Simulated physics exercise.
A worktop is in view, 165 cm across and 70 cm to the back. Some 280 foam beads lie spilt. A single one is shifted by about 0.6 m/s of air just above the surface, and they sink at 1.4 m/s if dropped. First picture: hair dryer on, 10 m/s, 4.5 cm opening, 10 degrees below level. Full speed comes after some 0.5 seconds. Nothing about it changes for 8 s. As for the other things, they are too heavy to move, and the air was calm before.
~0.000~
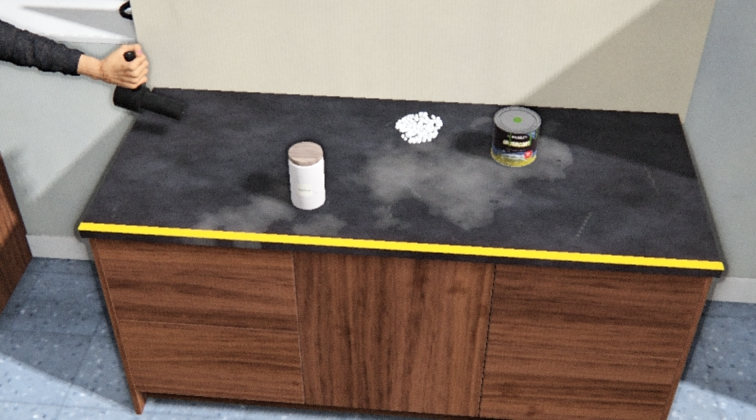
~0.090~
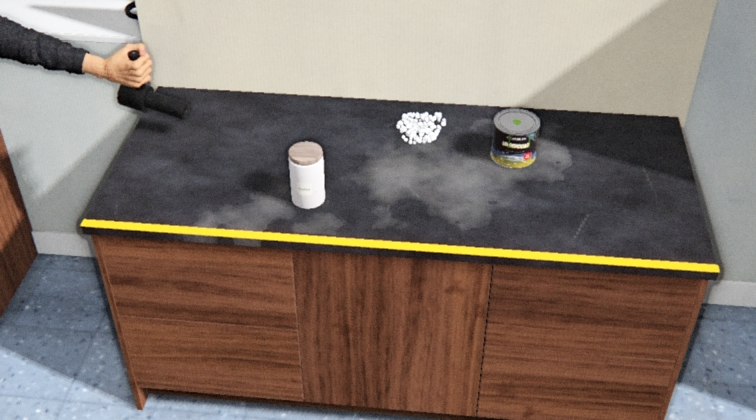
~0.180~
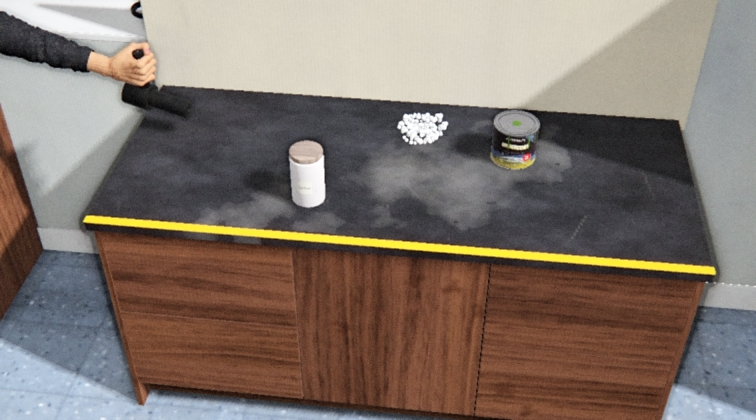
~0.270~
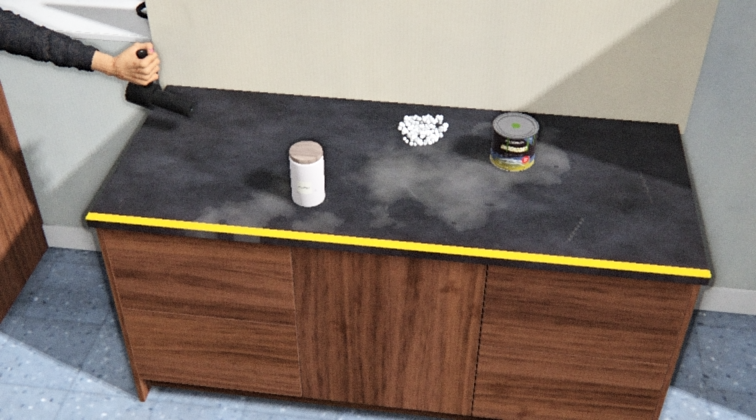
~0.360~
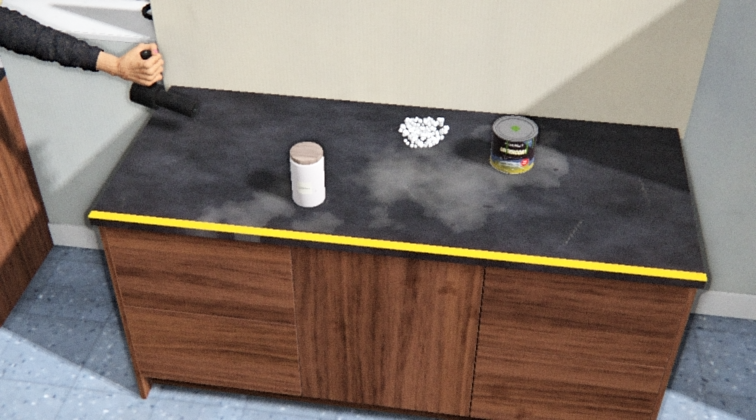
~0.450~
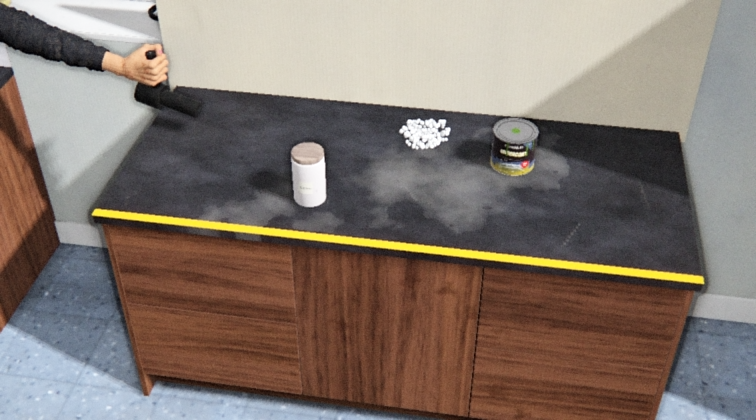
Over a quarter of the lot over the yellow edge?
No, not over a quarter.
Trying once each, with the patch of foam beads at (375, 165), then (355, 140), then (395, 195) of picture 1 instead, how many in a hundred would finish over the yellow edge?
Roughly 15 %, then 0 %, then 80 %.
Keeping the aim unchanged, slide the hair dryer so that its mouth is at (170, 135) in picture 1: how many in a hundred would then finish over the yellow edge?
Outcome: Some 0 in a hundred.
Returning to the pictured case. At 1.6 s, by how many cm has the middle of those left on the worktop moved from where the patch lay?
About 50 cm.
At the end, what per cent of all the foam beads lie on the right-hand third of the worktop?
I'd estimate around 10 per cent.
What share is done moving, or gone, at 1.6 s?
0 per cent.
After 1.6 s the count stands so, 0 % are over the yellow edge; the middle of those still in play is near (576, 126).
After 2.6 s the count stands so, 0 % are over the yellow edge; the middle of those still in play is near (613, 127).
After 4.4 s the count stands so, 0 % are over the yellow edge.
After 8.0 s, at the end, 0 % are over the yellow edge.
